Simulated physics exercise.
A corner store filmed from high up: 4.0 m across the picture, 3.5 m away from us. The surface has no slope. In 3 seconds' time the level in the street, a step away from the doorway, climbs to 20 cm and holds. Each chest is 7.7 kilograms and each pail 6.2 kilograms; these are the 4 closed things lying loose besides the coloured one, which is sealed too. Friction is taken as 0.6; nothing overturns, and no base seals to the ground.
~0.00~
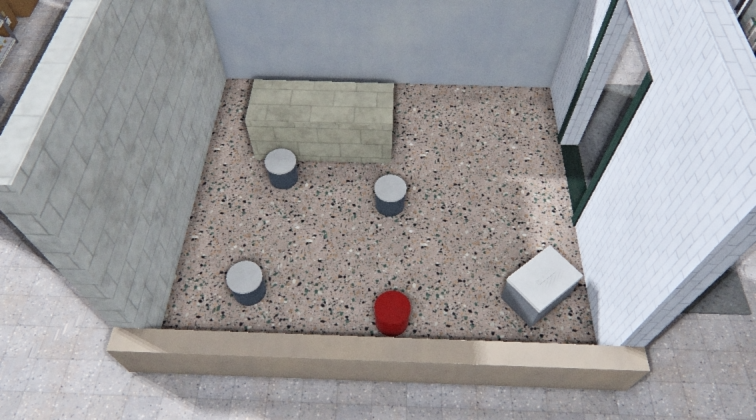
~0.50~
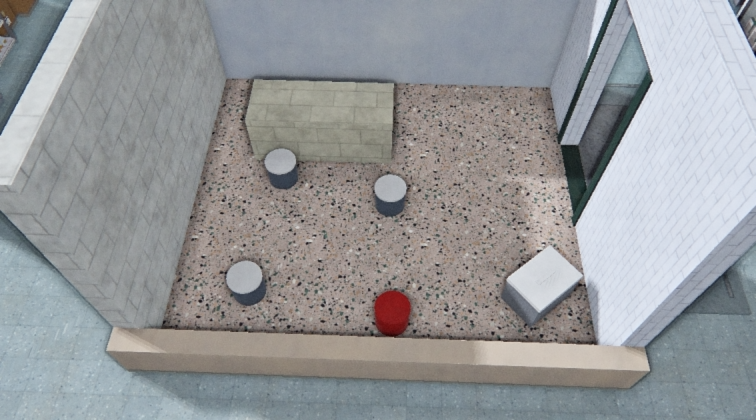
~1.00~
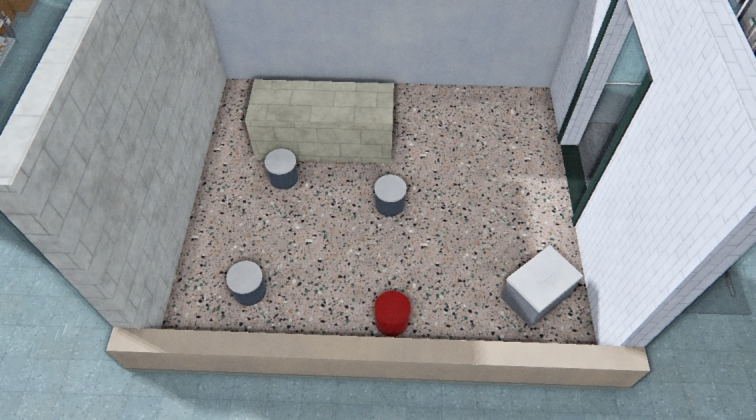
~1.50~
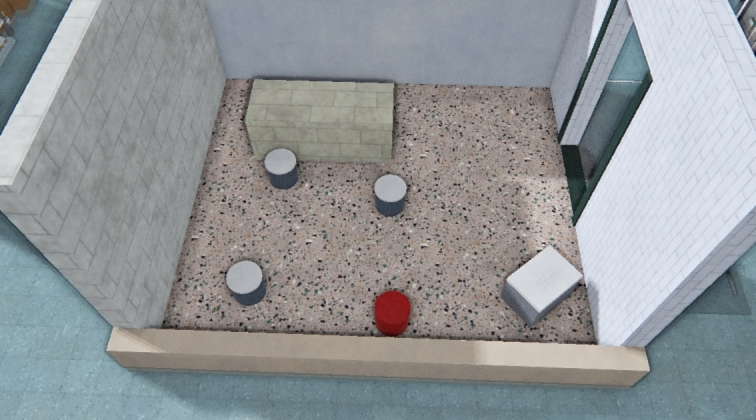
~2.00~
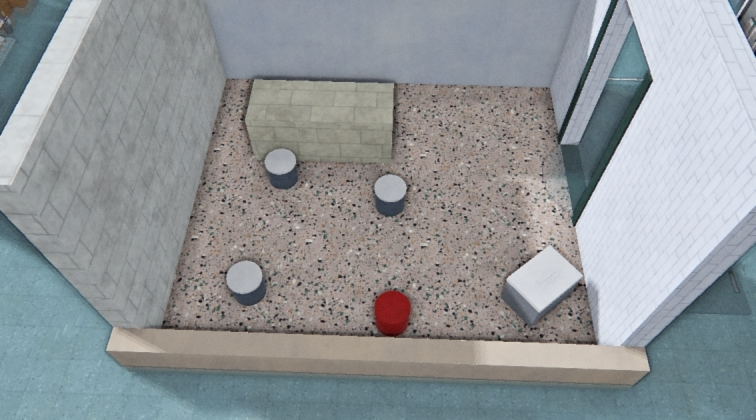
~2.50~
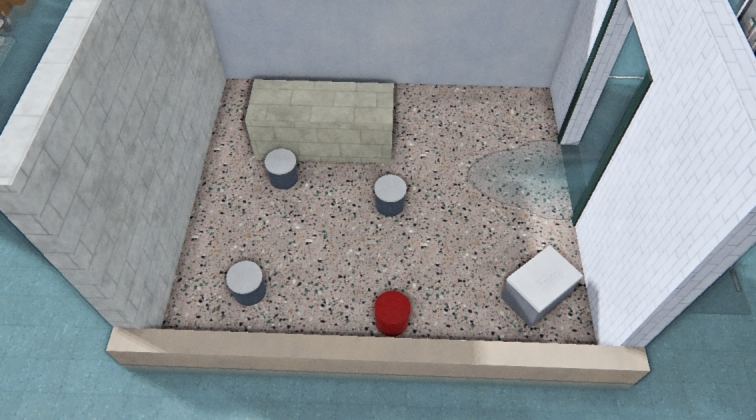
A small room with a speckled floor, pale walls and a low beige front wall is seen from high above, with a green-framed doorway at the right. A pale block stands at the back, three grey cylinders sit around the floor, and a red pail and a whitish box rest near the front. Blue-green water covers the paving outside, then spreads through the doorway onto the floor, while the objects and camera stay still.
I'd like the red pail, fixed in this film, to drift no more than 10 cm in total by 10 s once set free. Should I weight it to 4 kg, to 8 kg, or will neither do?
Go for 8 kg.
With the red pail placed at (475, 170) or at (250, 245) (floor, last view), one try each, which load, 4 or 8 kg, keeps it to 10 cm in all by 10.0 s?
In that order: Neither holds; neither is enough.
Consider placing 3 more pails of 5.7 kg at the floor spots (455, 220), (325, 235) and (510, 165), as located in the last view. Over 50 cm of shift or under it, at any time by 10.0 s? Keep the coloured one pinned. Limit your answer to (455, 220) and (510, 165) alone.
Above the mark, then above the mark.
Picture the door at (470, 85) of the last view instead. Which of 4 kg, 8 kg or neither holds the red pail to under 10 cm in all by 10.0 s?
Short version: Neither mass is sufficient.
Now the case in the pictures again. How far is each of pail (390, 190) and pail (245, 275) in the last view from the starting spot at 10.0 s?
First 150 cm, then 60 cm.
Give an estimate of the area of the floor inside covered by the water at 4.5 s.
Wet area: Approx. 7.5 m2.
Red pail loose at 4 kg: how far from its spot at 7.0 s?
Shift: Roughly 0 cm.
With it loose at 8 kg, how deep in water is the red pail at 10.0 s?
Something like 9 centimetres.
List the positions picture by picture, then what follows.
The red pail at (393, 307) rests on the ground; 0.0 m2 under water; 0 of 5 have shifted, in the first frame.
The red pail at (393, 307) rests on the ground; 0.0 m2 under water; 0 of 5 have shifted, in the second frame.
The red pail at (393, 307) rests on the ground; 0.0 m2 under water; 0 of 5 have shifted, in the third frame.
The red pail at (393, 307), on the bottom; water covers 0.0 m2; 0 of 5 have shifted, in the fourth frame.
The red pail at (393, 307), on the bottom; water covers 0.1 m2; 0 of 5 have shifted, in the fifth frame.
The red pail at (393, 307), on the bottom; 0.8 m2 under water; 0 of 5 have shifted, in the sixth frame.
After 3.5 s the red pail would be 0 cm from its start with 4 kg and 0 cm from its start with 8 kg; 0 cm of water round it then.
After 4.5 s the red pail would be 0 cm from its start with 4 kg and 0 cm from its start with 8 kg; 2 cm of water round it then.
After 7.0 s the red pail would be 2 cm from its start with 4 kg and 0 cm from its start with 8 kg; 5 cm of water round it then.
After 10.0 s the red pail would be 107 cm from its start with 4 kg and 2 cm from its start with 8 kg; 9 cm of water round it then.
